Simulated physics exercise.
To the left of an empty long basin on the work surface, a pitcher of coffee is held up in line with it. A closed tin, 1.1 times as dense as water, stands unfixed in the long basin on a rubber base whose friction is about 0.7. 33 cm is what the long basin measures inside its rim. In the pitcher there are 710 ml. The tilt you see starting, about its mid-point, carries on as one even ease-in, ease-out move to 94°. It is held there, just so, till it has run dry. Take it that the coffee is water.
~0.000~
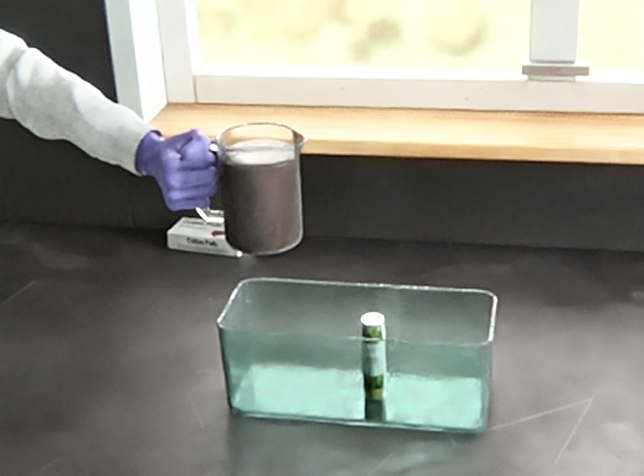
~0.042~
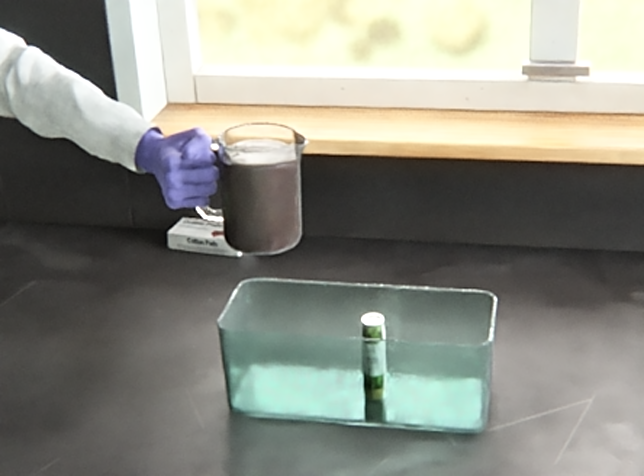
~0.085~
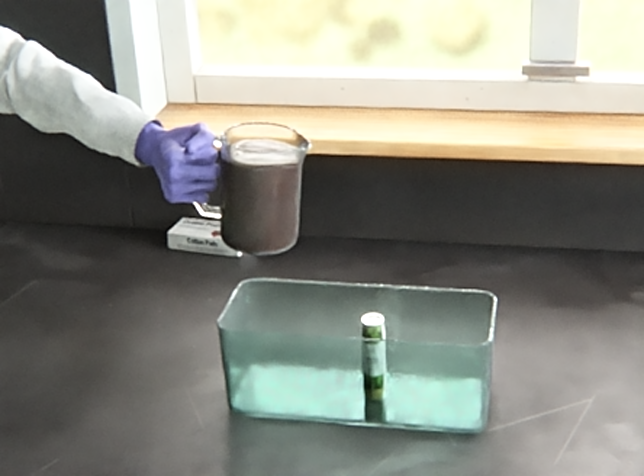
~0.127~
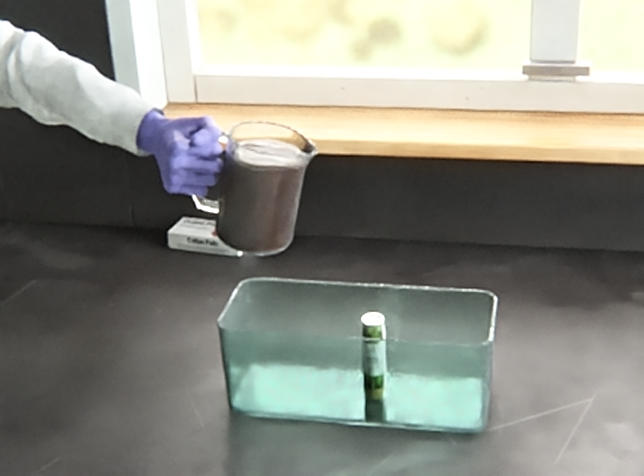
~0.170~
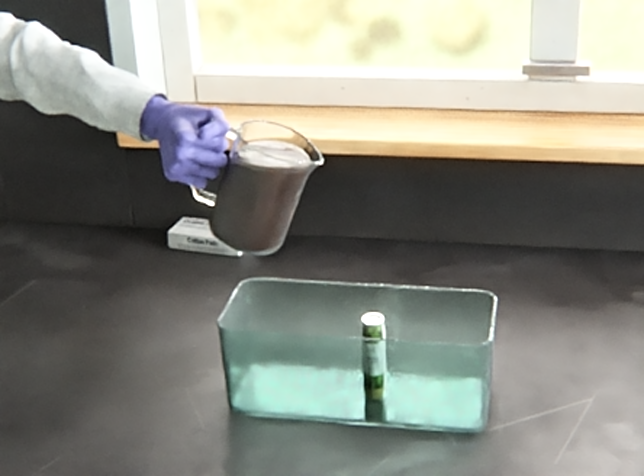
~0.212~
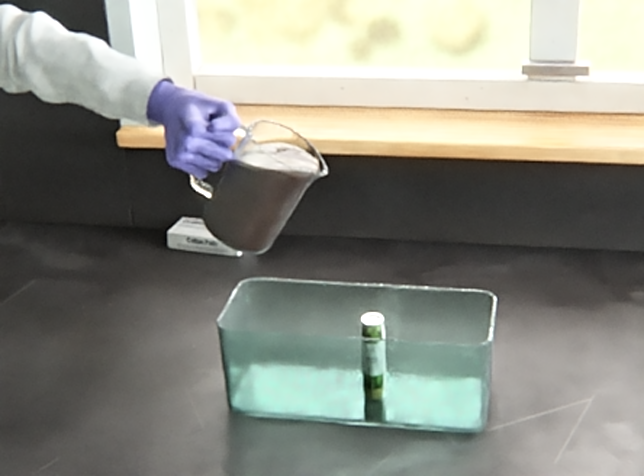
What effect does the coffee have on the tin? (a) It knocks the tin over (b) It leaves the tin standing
b.
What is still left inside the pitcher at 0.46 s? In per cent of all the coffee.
About 72 percent.
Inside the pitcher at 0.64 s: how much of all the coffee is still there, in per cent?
Share remaining: Approx. 36 %.
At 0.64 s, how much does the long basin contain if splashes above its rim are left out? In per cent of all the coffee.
40 per cent or thereabouts.
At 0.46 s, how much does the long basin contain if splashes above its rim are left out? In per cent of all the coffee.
5 %, give or take.
After 0.46 s the tilt is 89° and 71 per cent is still to pour; the tin stands where it began.
After 0.64 s the tilt is 94° and 36 per cent is still to pour; the tin stands where it began.
After 0.83 s the tilt is 94° and 16 per cent is still to pour; the tin stands where it began.
After 1.04 s the tilt is 94° and 7 per cent is still to pour; the tin stands where it began.
In the end the tin stands where it began.
